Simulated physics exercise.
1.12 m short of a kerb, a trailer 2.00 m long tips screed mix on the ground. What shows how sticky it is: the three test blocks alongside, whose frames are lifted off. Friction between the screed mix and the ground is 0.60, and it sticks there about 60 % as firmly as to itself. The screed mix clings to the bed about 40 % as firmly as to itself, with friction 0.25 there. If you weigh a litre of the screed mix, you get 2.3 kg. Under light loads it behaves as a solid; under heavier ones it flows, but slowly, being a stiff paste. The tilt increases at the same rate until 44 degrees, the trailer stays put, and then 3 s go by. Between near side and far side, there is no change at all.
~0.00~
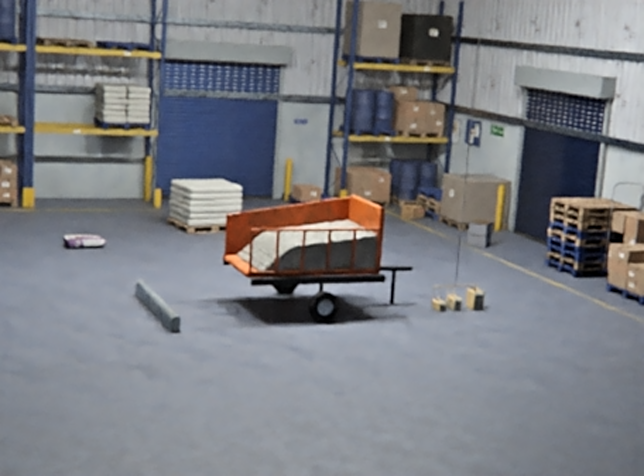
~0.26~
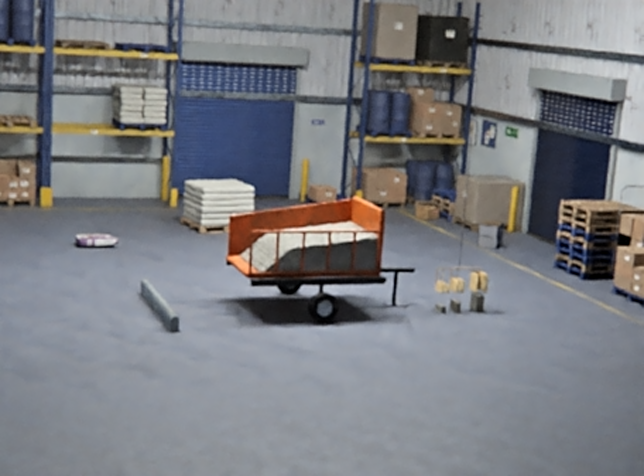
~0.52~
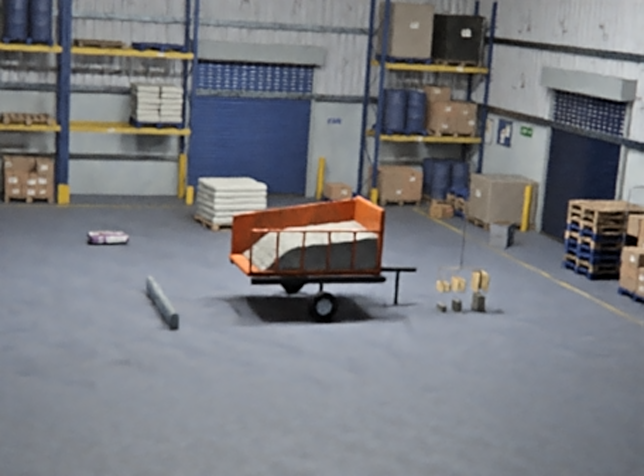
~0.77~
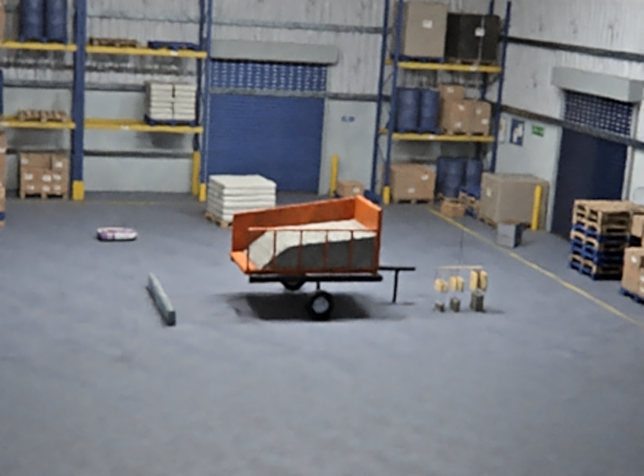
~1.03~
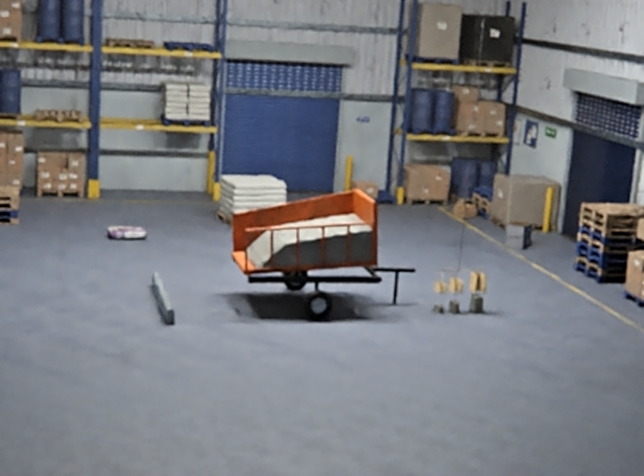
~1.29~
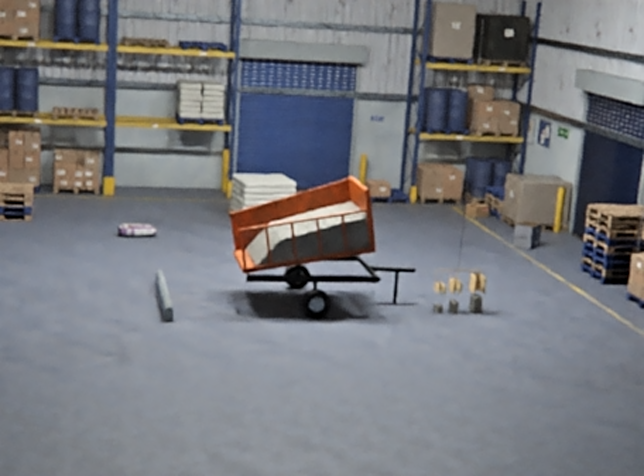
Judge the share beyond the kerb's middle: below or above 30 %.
The share beyond the kerb's middle ends up higher than 30 percent.
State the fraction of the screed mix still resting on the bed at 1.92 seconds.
I'd say close to 100 %.
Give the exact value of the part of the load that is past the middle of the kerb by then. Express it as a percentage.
Close to 35 in a hundred.
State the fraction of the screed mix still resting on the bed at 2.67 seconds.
Near 55 %.
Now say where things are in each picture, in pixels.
In the first frame, top of the high end at (380, 210), tilt 0 degrees; front end of the screed mix at (263, 271); test blocks 11 cm, 17 cm, 26 cm high (left to right).
In the second frame, top of the high end at (381, 213), tilt 0 degrees; front end of the screed mix at (263, 272); test blocks 11 cm, 17 cm, 26 cm high (left to right).
In the third frame, top of the high end at (381, 213), tilt 0 degrees; front end of the screed mix at (263, 271); test blocks 11 cm, 17 cm, 26 cm high (left to right).
In the fourth frame, top of the high end at (378, 212), tilt 0 degrees; front end of the screed mix at (261, 269); test blocks 11 cm, 17 cm, 26 cm high (left to right).
In the fifth frame, top of the high end at (373, 205), tilt 4 degrees; front end of the screed mix at (259, 267); test blocks 11 cm, 17 cm, 26 cm high (left to right).
In the sixth frame, top of the high end at (365, 192), tilt 10 degrees; front end of the screed mix at (258, 265); test blocks 11 cm, 17 cm, 26 cm high (left to right).
By 1.92 s, the tilt is 25 degrees, all is on the bed and 0 % past the kerb's middle.
By 2.67 s, the tilt is 42 degrees, 54 % is on the bed and 0 % past the kerb's middle.
By 3.42 s, the tilt is 44 degrees, none is on the bed and 35 % past the kerb's middle.
By 4.17 s, the tilt is 44 degrees, none is on the bed and 37 % past the kerb's middle.
By 5.87 s, at the end, the tilt is 44 degrees, none is on the bed and 37 % past the kerb's middle.
